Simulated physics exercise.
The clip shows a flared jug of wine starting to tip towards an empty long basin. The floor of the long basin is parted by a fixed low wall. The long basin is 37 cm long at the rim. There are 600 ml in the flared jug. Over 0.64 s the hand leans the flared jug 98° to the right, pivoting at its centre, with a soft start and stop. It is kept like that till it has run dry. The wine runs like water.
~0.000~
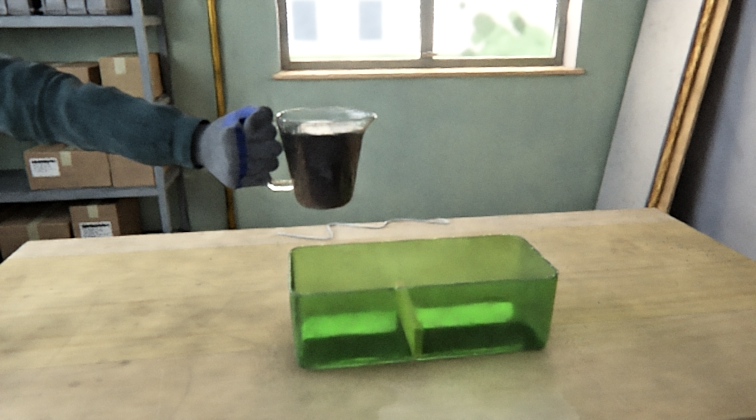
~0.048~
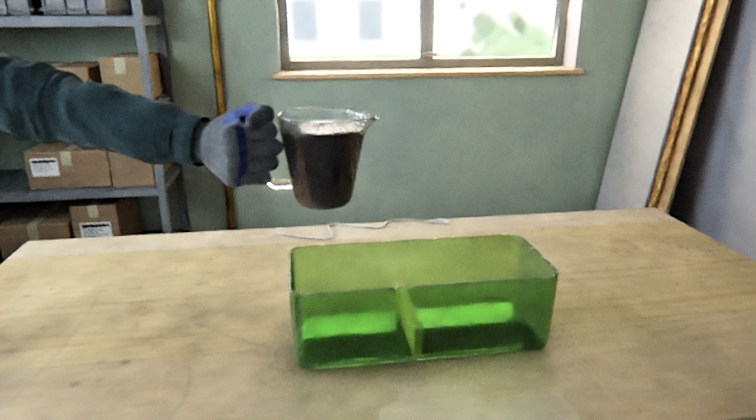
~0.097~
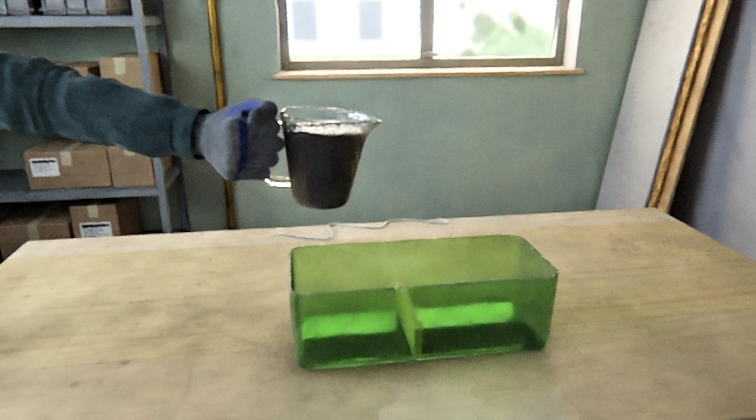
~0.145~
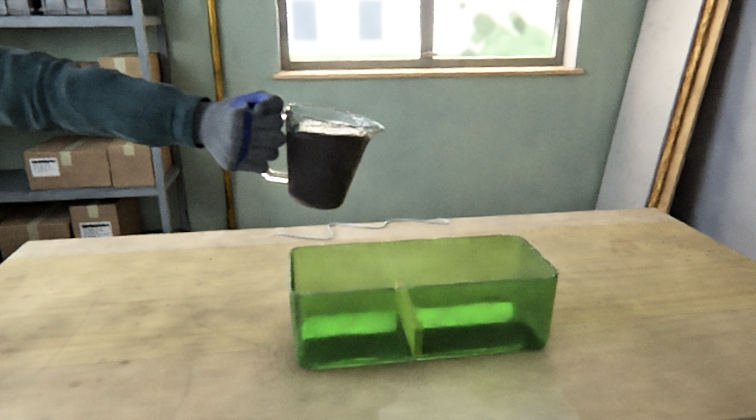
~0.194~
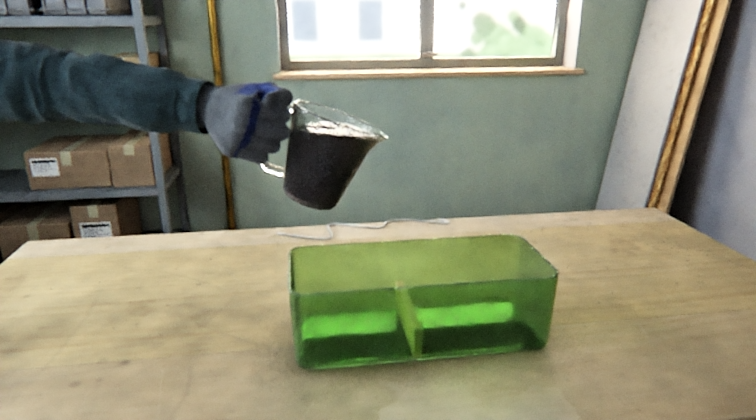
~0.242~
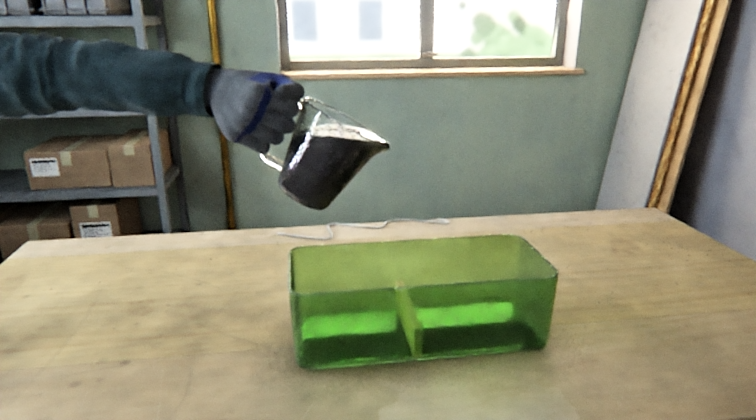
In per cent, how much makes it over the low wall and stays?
Roughly 88 per cent is past the wall.
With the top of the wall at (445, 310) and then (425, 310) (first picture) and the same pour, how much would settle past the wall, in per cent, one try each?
In turn about 10 and 45 per cent.
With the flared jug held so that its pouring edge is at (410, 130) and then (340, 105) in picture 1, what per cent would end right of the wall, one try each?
In turn about 95 and 10 per cent.
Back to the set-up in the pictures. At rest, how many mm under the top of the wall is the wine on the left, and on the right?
Some 44 mm on the left and 28 mm on the right.
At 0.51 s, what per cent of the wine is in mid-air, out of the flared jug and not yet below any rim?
About 30 per cent.
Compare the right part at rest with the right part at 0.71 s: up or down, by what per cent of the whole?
It goes up by about 24.
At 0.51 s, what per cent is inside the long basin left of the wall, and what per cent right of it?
Some 0 per cent left and 18 right.
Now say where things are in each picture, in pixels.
In the first picture, tilt 0°; pouring edge (377, 115); surface from (282, 129) to (362, 127); the long basin's rim runs from (290, 270) to (539, 254); the wall's top is at (408, 304).
In the second picture, tilt 1°; pouring edge (378, 116); surface from (282, 129) to (363, 127).
In the third picture, tilt 5°; pouring edge (381, 120); surface from (284, 127) to (365, 129).
In the fourth picture, tilt 12°; pouring edge (384, 127); surface from (289, 126) to (369, 131).
In the fifth picture, tilt 21°; pouring edge (388, 136); surface from (293, 130) to (376, 134).
In the sixth picture, tilt 31°; pouring edge (391, 148); surface from (294, 138) to (385, 141); 1 per cent is over the edge.
Then, 0.51 s in, the tilt is 88° and 52 per cent is still to pour, 0 is left of the wall and 18 right of it.
Then, 0.71 s in, the tilt is 98° and 12 per cent is still to pour, 6 is left of the wall and 64 right of it.
Then, 0.92 s in, the tilt is 98° and 1 per cent is still to pour, 8 is left of the wall and 87 right of it.
Then, 1.14 s in, the tilt is 98° and 0 per cent is still to pour, 10 is left of the wall and 88 right of it.
Finally, 11 per cent lies left of the wall, 88 right of it and 1 outside.
